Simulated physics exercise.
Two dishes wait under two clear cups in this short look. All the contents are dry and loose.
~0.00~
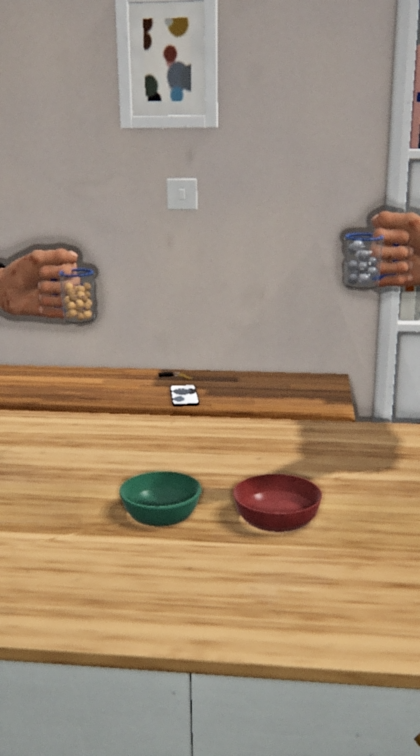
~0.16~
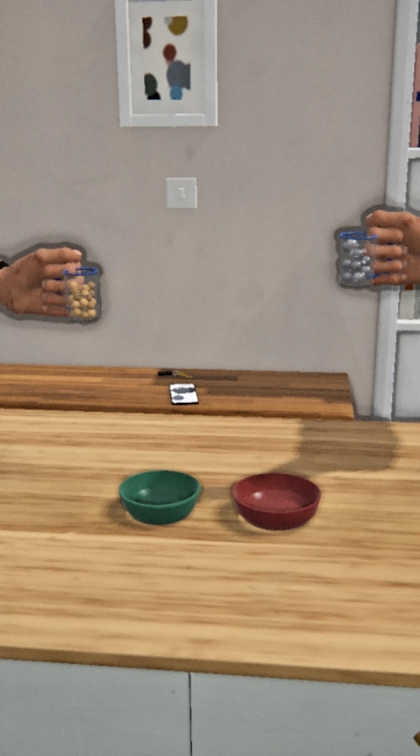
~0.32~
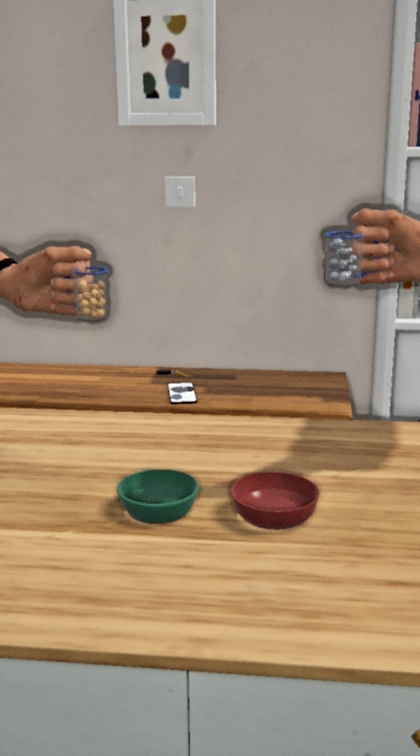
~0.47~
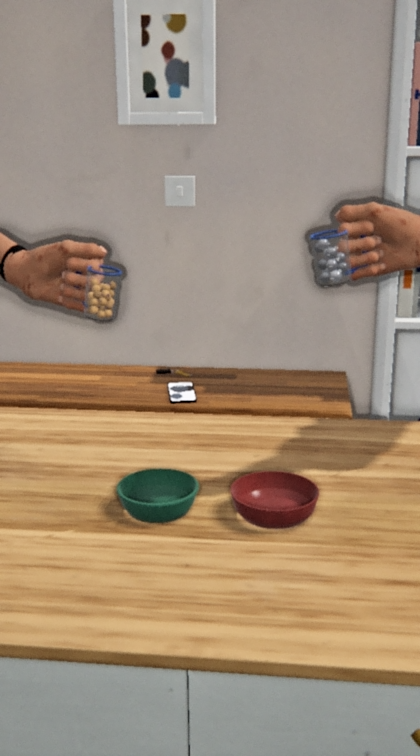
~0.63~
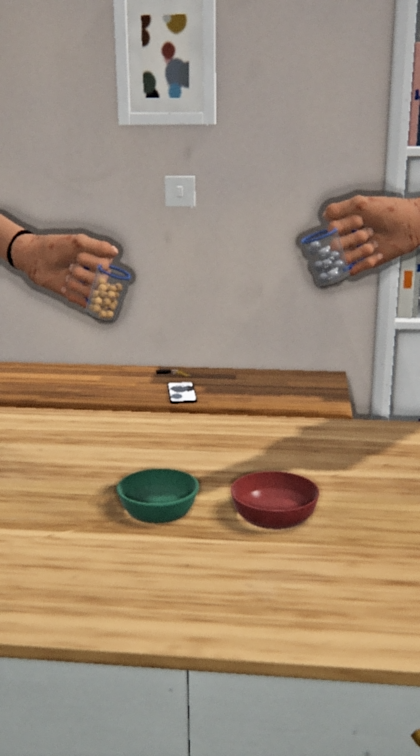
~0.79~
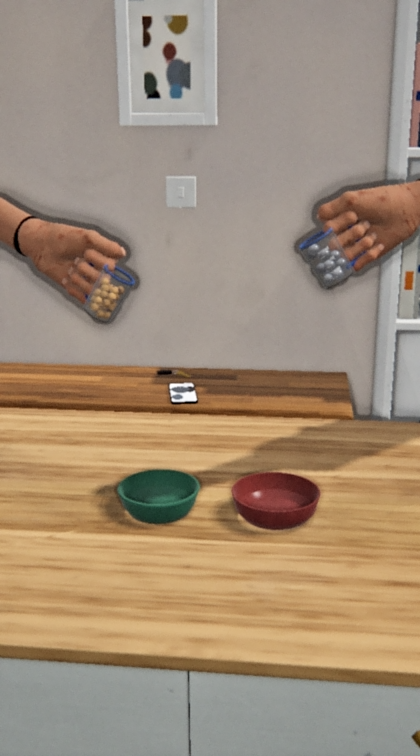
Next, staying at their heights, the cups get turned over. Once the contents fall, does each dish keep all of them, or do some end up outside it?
As I see it, left dish: I'd bet something lands outside it, right dish: I'd bet something lands outside it.
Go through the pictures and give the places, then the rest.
In the first picture, left dish near (153, 510), empty; left cup near (78, 296), holding round wooden beads, high above its dish; right dish near (276, 516), empty; right cup near (363, 261), holding steel balls, high above its dish.
In the second picture, left cup near (82, 295), upright; right cup near (357, 260), upright.
In the third picture, left cup near (91, 294), upright; right cup near (344, 259), upright.
In the fourth picture, left cup near (102, 294), tipped 10°; right cup near (332, 258), tipped 10°.
In the fifth picture, left cup near (107, 294), tipped 21°; right cup near (327, 258), tipped 21°.
In the sixth picture, left dish near (152, 508); left cup near (108, 294), tipped 32°; right dish near (274, 515); right cup near (328, 259), tipped 32°.
After 1.22 s, left, the whole lot still in the cup; right, the whole lot still in the cup.
After 1.68 s, left, all but a few still in the cup, only a few in the air; right, the whole lot still in the cup.
After 2.22 s, left, near two thirds in the dish, a little outside the dish, near a quarter in the air; right, near half in the dish, a little outside the dish, near half in the air.
In the end (3.2 s), left, the bulk in the dish, near a quarter outside the dish; right, near a third in the dish, near two thirds outside the dish.
